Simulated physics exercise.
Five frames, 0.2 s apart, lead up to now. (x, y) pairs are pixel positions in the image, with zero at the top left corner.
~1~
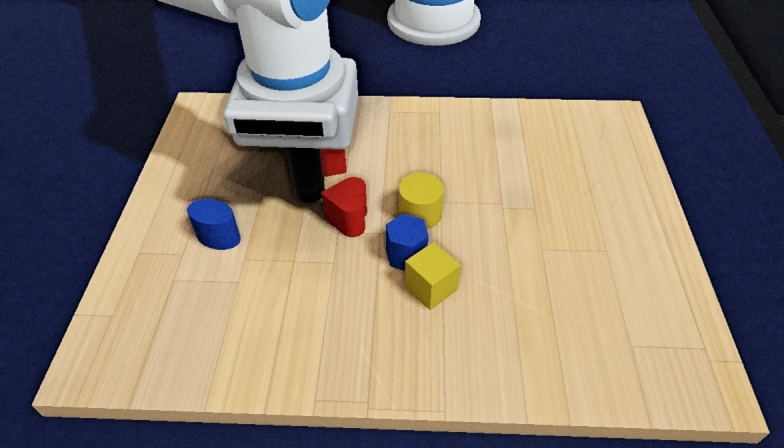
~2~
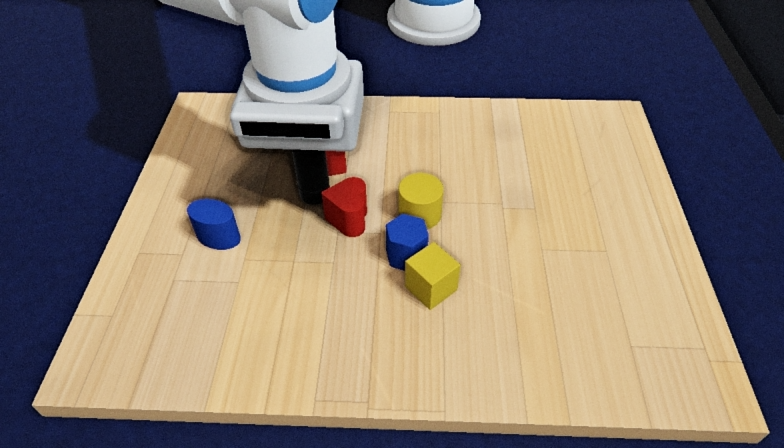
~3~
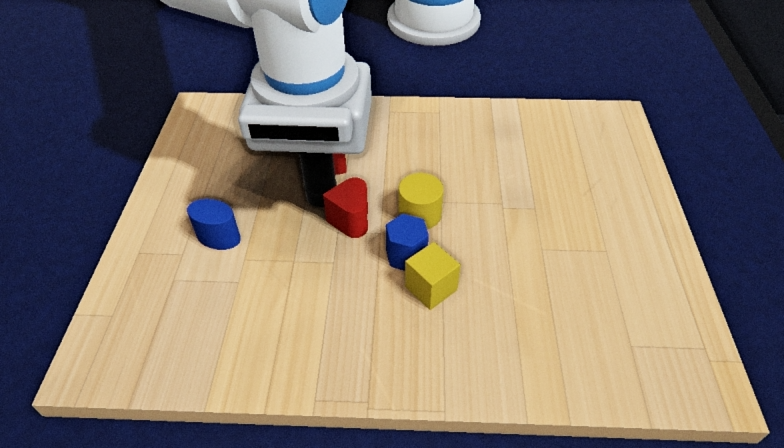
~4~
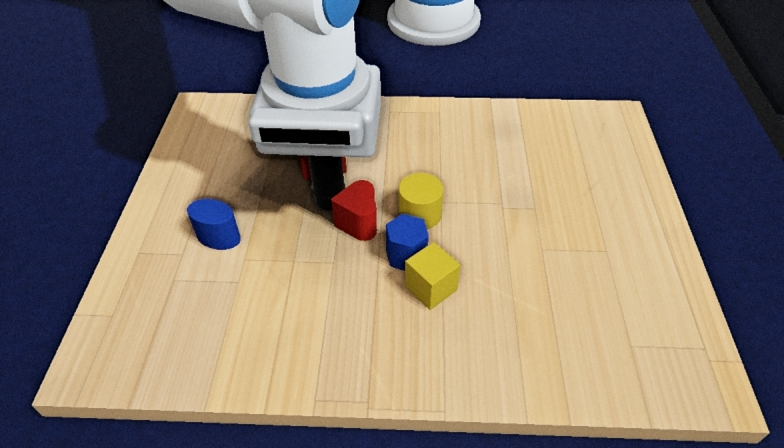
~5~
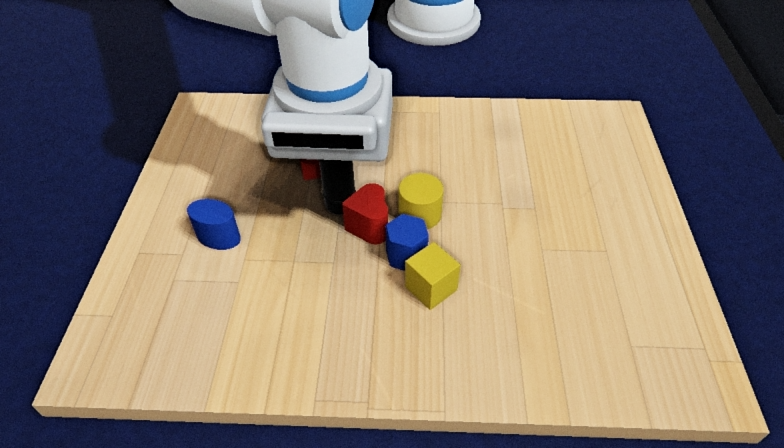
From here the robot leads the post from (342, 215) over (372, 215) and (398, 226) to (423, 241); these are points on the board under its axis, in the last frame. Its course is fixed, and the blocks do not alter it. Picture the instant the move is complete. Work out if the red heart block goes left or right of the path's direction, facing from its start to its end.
Facing from start to end, it shifts right.
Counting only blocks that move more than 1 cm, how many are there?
I'd put the number at three or more.
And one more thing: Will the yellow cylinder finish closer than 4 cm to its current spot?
That would be a yes.
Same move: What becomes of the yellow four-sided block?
At the moment the path ends, the yellow four-sided block no longer stands where it did.
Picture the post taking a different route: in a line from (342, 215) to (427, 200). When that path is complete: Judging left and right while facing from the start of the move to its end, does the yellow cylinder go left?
Going by the path, no.
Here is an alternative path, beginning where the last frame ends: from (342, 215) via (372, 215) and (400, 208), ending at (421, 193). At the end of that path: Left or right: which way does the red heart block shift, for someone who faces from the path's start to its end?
My answer: Right.
On the path given first. Halfway along, post (386, 210); red heart block (401, 216), turned 30° clockwise; blue hexagon (422, 247); yellow cylinder (433, 189); yellow four-sided block (444, 276).
At the end, post (424, 230); red heart block (419, 242), turned 75° clockwise; blue hexagon (430, 275), turned 20° anticlockwise; yellow cylinder (445, 190); yellow four-sided block (463, 301), turned 15° anticlockwise.
